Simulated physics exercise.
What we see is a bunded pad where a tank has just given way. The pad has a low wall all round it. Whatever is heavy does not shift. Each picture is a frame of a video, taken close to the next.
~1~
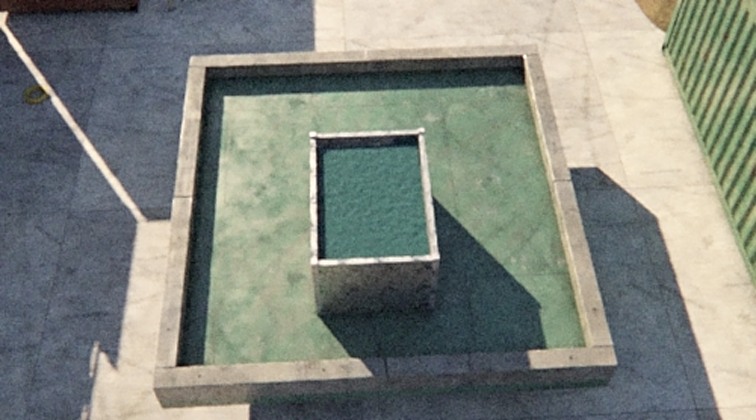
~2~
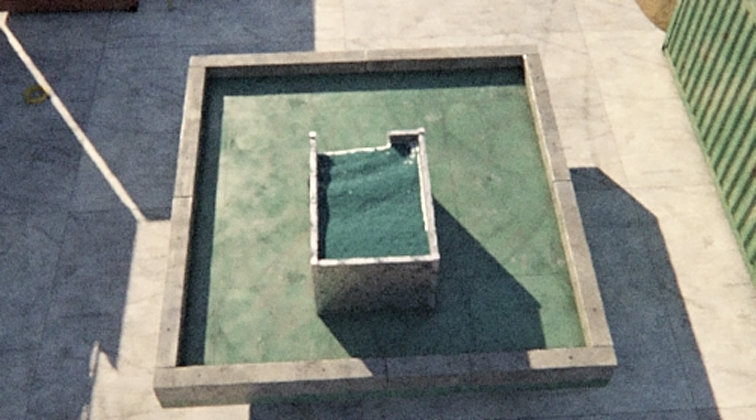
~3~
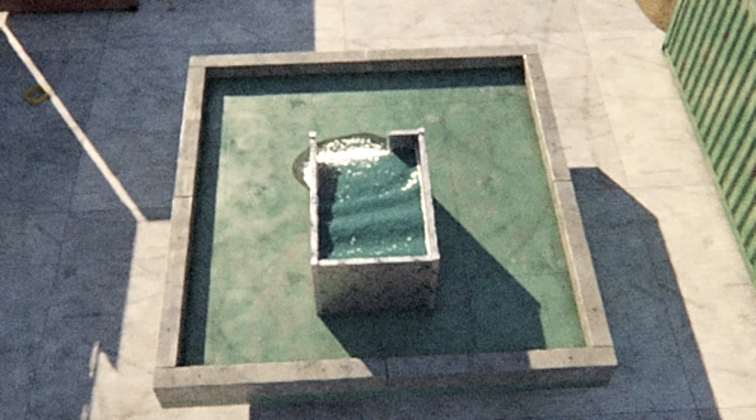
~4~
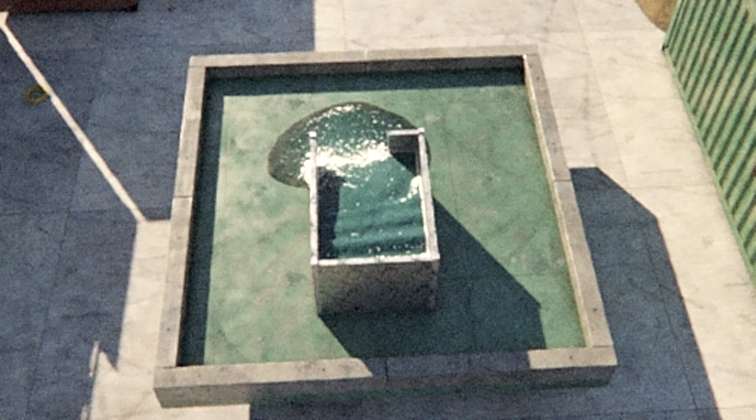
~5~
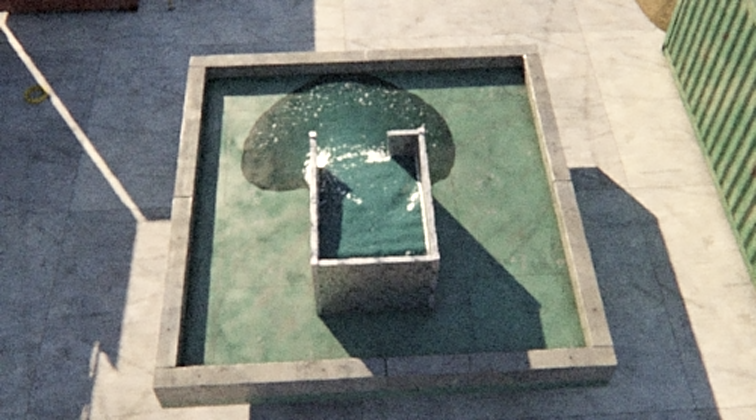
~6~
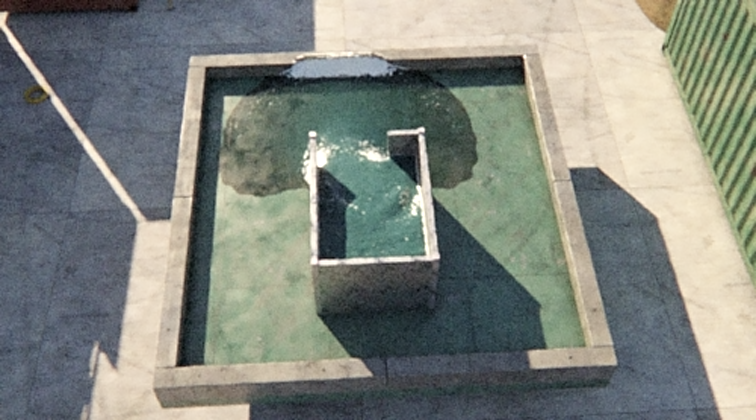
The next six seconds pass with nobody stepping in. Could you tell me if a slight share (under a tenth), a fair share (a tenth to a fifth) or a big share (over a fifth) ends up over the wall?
Pretty clearly, it's a moderate loss, a tenth up to a fifth.
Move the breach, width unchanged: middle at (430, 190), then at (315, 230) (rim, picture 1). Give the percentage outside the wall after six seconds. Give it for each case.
I'd put it at close to 18 per cent for the first and close to 22 per cent for the second.
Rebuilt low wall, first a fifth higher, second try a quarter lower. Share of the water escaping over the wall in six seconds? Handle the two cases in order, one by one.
First try roughly 12 per cent, second try roughly 30 per cent.
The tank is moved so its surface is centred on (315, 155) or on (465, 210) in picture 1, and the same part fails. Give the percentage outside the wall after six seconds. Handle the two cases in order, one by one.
Log: 24 percent, 14 percent, in order.
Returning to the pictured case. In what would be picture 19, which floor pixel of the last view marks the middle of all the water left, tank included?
The spot I would choose is (350, 161).
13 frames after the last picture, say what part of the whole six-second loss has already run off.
It comes to around 80 per cent.
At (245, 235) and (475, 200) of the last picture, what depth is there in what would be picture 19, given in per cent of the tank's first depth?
Taking them in turn: 0 in a hundred, then 0 in a hundred.
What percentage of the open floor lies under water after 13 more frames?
Near 45 in a hundred.
A moment on, water covers 40 % of the floor; the low wall has let 0 % over.
Next, water covers 40 % of the floor; the low wall has let 2 % over.
Then, water covers 45 % of the floor; the low wall has let 14 % over.
Later, water covers 75 % of the floor; the low wall has let 17 % over.
In the end, water covers 80 % of the floor; the low wall has let 17 % over.
